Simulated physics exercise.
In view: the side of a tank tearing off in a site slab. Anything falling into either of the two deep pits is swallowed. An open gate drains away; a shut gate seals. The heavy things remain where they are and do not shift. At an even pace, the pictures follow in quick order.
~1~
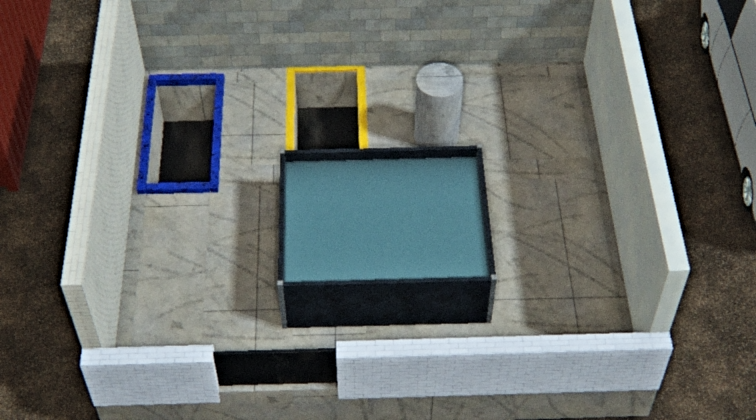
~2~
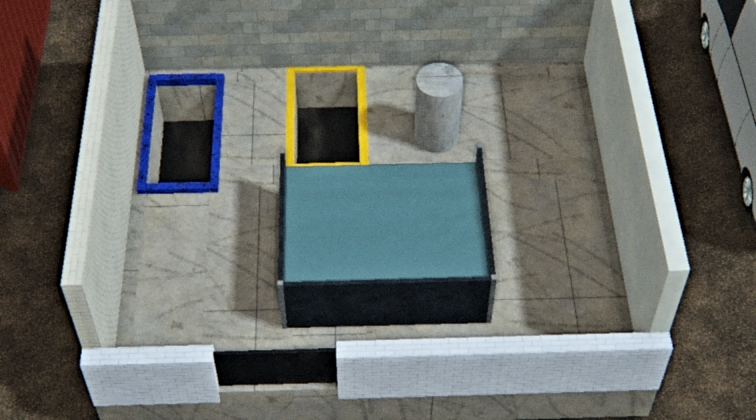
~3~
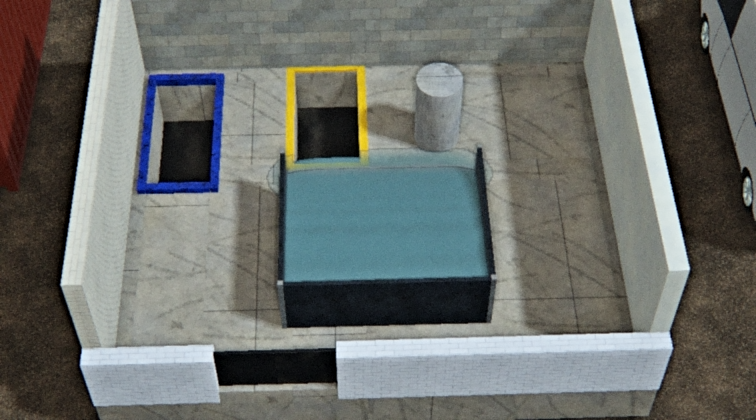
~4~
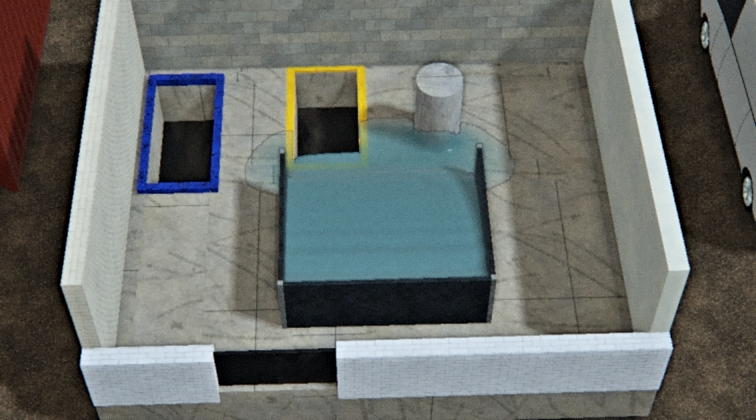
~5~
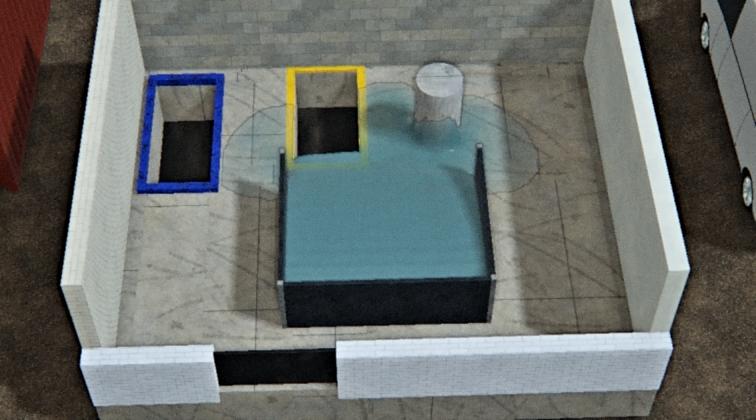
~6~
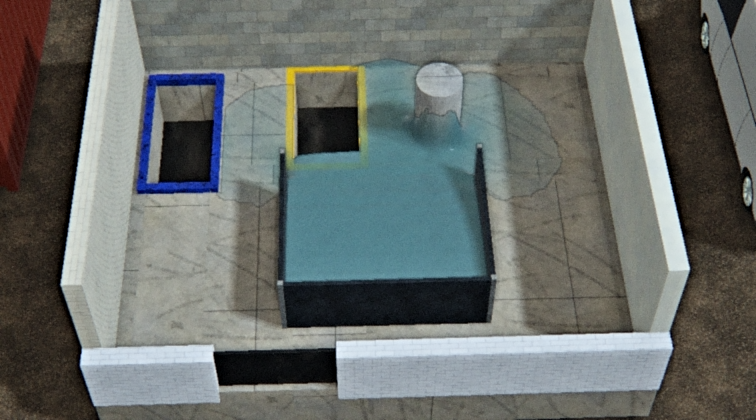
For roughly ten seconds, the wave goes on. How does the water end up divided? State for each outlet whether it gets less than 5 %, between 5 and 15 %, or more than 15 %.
Result: The gate will not reach five per cent; the blue pit will not reach five per cent; the yellow pit will not stay within fifteen per cent.
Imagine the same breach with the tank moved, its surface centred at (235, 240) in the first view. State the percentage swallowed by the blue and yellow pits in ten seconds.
Blue 30 %, yellow 50 %.
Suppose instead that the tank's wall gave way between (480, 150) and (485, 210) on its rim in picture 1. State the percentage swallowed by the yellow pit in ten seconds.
Share to the yellow pit: 35 in a hundred.
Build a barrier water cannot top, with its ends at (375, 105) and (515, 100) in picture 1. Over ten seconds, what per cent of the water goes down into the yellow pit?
Yellow: 70 %.
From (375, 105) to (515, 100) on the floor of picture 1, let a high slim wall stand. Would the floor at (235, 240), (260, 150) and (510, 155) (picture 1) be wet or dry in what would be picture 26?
Result in the order given: Unaffected, drowned, drowned.
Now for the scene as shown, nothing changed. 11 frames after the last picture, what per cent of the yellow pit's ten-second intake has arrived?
Approximately 55 in a hundred, I reckon.
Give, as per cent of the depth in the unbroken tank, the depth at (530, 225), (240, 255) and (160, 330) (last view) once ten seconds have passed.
I'd say close to 8, 2 and 8 percent.
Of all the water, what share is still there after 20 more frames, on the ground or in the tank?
I'd put it near 52 %.
A moment on, water covers 40 % of the floor; the gate 0 %, the blue pit 0 %, the yellow pit 21 %.
Next, water covers 45 % of the floor; the gate 0 %, the blue pit 0 %, the yellow pit 36 %.
Then, water covers 55 % of the floor; the gate 0 %, the blue pit 0 %, the yellow pit 48 %.
Later, water covers 70 % of the floor; the gate 0 %, the blue pit 0 %, the yellow pit 59 %.
In the end, water covers 90 % of the floor; the gate 0 %, the blue pit 0 %, the yellow pit 67 %.
